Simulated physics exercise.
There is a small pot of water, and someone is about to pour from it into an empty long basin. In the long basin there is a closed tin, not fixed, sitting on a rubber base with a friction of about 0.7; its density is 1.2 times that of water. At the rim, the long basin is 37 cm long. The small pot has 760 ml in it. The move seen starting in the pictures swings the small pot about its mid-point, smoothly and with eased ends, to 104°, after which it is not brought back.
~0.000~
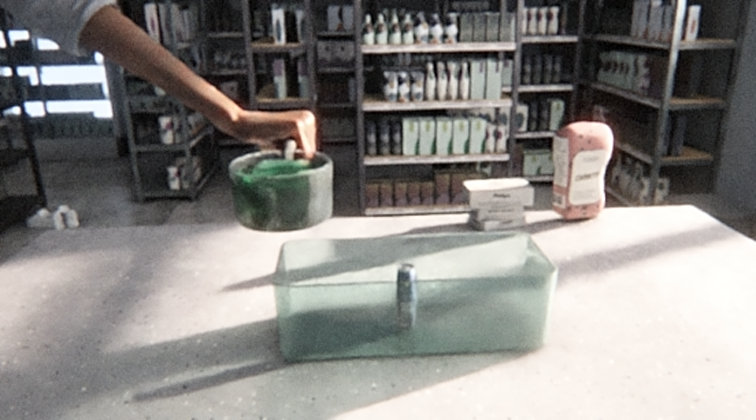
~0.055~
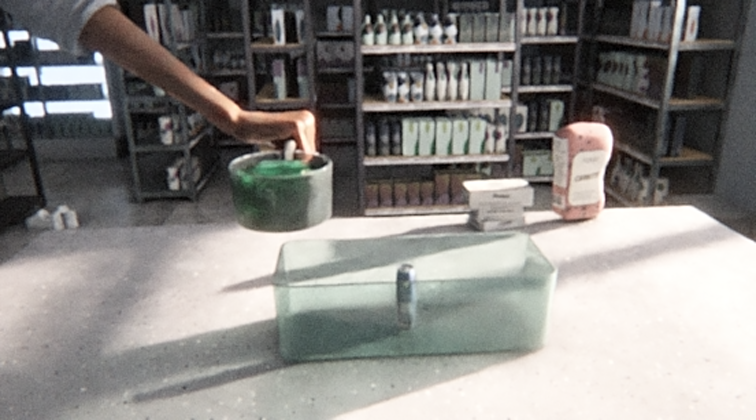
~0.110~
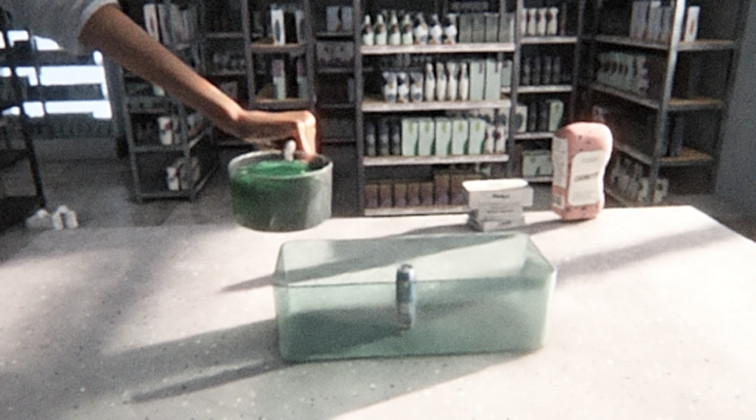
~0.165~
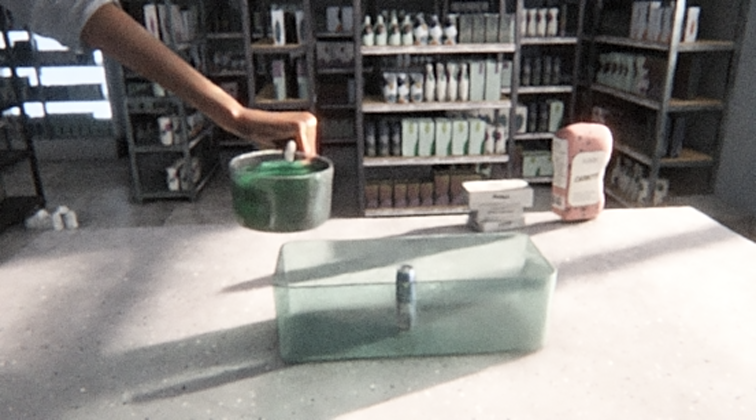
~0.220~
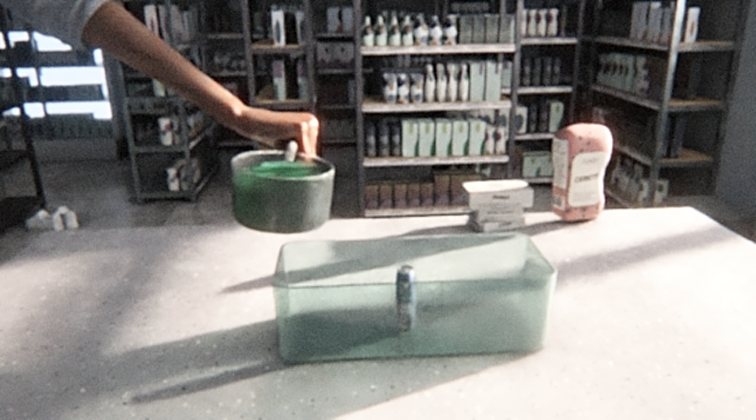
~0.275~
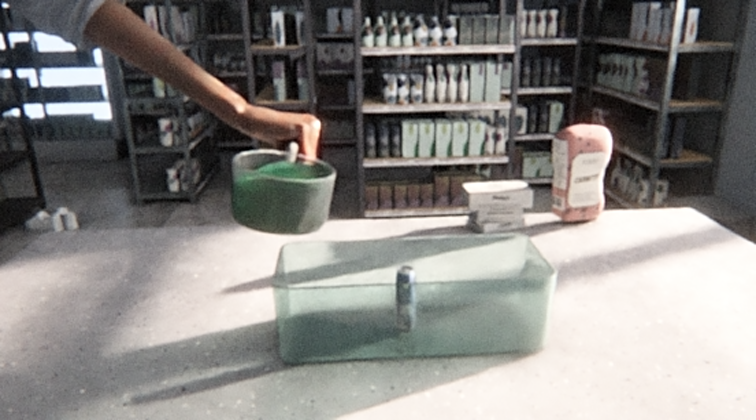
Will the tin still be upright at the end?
It holds.
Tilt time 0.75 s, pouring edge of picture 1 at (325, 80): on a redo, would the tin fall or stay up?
Then it tips over.
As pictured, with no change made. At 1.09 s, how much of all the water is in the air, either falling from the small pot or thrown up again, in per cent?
Close to 7 in every hundred parts.
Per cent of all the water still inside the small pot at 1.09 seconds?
Close to 12 percent of the total.
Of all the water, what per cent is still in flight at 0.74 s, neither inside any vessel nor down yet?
Roughly 24 percent.
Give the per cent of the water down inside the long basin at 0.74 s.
I'd put it near 16 percent.
By 0.74 s the tilt is 61° and 61 per cent is still to pour; the tin stands where it began.
By 1.09 s the tilt is 95° and 13 per cent is still to pour; the tin stands where it began.
By 1.45 s the tilt is 104° and 1 per cent is still to pour; the tin stands where it began.
By 1.84 s the tilt is 104° and 0 per cent is still to pour; the tin stands where it began.
At rest the tin stands where it began.
